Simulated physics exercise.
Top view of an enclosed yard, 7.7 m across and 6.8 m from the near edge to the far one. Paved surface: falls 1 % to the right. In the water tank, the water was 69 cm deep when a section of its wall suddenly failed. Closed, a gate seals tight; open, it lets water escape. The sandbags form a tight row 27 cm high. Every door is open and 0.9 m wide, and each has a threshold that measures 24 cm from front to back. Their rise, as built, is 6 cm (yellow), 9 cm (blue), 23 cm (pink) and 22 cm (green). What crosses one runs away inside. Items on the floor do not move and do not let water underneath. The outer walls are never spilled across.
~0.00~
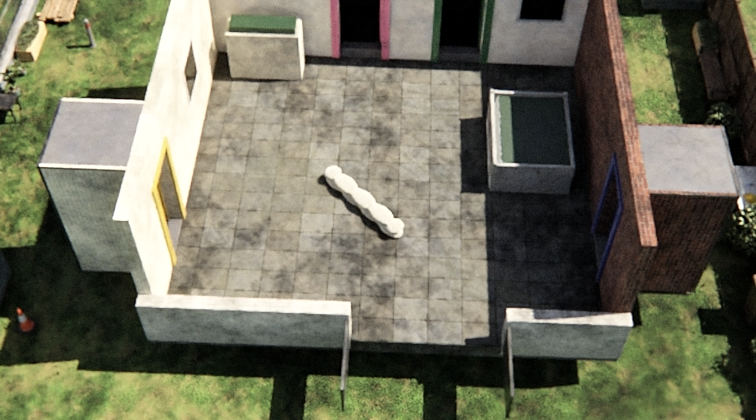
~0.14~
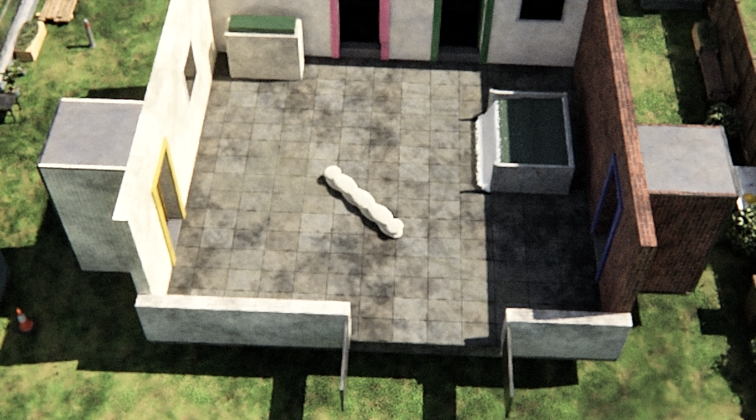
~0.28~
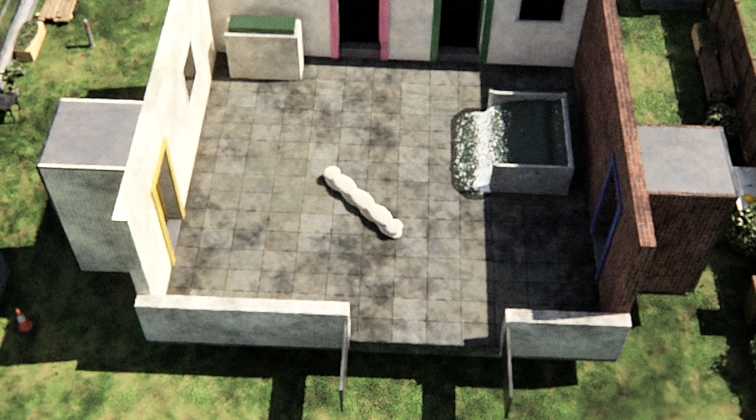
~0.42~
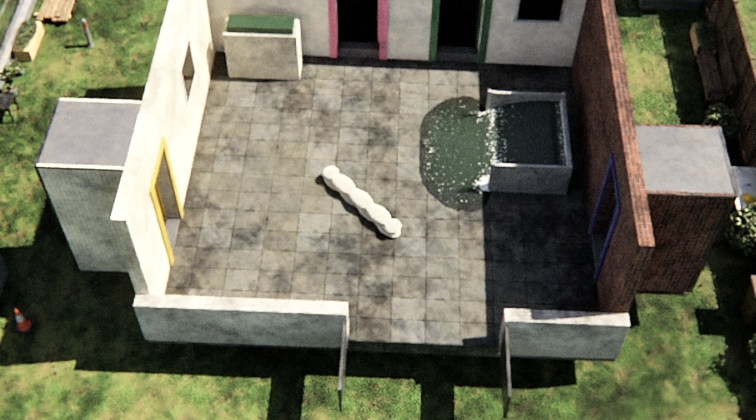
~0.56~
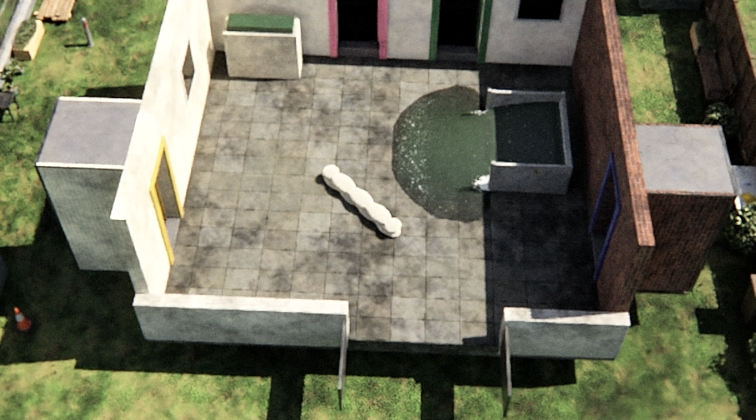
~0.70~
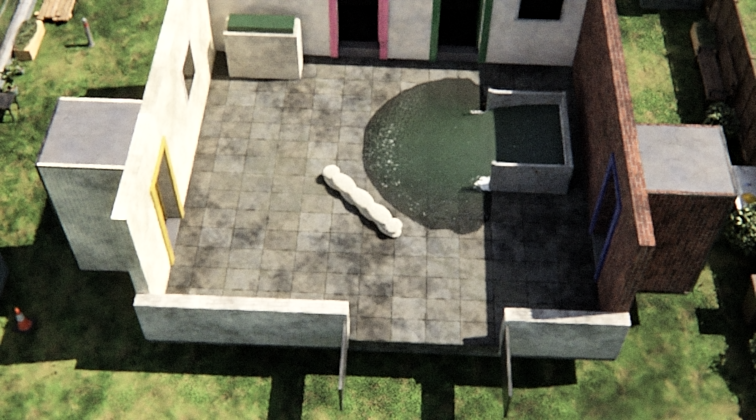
Water bursts from the left side of a raised tank at the right of a paved, walled yard, first as a narrow white sheet, then as a frothy patch. It fans leftward across the paving into a widening dark green pool, its rounded edge nearing the motionless pale, lumpy barrier mid-yard.
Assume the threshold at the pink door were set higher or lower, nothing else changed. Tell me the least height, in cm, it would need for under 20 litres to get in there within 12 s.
You would need roughly 6.5 cm.
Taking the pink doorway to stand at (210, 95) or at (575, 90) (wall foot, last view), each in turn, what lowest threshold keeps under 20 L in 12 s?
Minimums: Roughly 17 cm and 6.5 cm.
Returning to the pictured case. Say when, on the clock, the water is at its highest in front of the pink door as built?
5.5 s.
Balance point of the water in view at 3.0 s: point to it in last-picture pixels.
The water is centred around (357, 139) in the last picture's pixels.
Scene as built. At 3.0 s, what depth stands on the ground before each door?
Yellow door 1 cm, blue door 0 cm, pink door 8 cm, green door 2 cm.
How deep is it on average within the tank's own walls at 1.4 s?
On average, around 24 cm.
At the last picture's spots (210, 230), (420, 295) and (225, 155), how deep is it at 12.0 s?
Going through the spots in order gives 2, 3 and 1 centimetres.
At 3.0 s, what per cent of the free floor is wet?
Roughly 45 percent of the floor is wet.
After 1.4 s water covers 30 % of the floor, deepest (28 cm) near (348, 176); it has not reached the pink door.
After 3.0 s water covers 45 % of the floor, deepest (26 cm) near (207, 96); 8 cm at the pink door, 0 litres in over its 23 cm threshold.
After 12.0 s water covers 85 % of the floor, deepest (10 cm) near (593, 303); 2 cm at the pink door, 0 litres in over its 23 cm threshold.
At the pink door as built, the water arrived by 1.6 s and peaked near 11 cm at 5.4 s.
Run again over the same 12 s with other heights there, 25 litres in over 6 cm, 15 litres over 7 cm. The limit of 20 litres is kept from about 6.5 cm up.
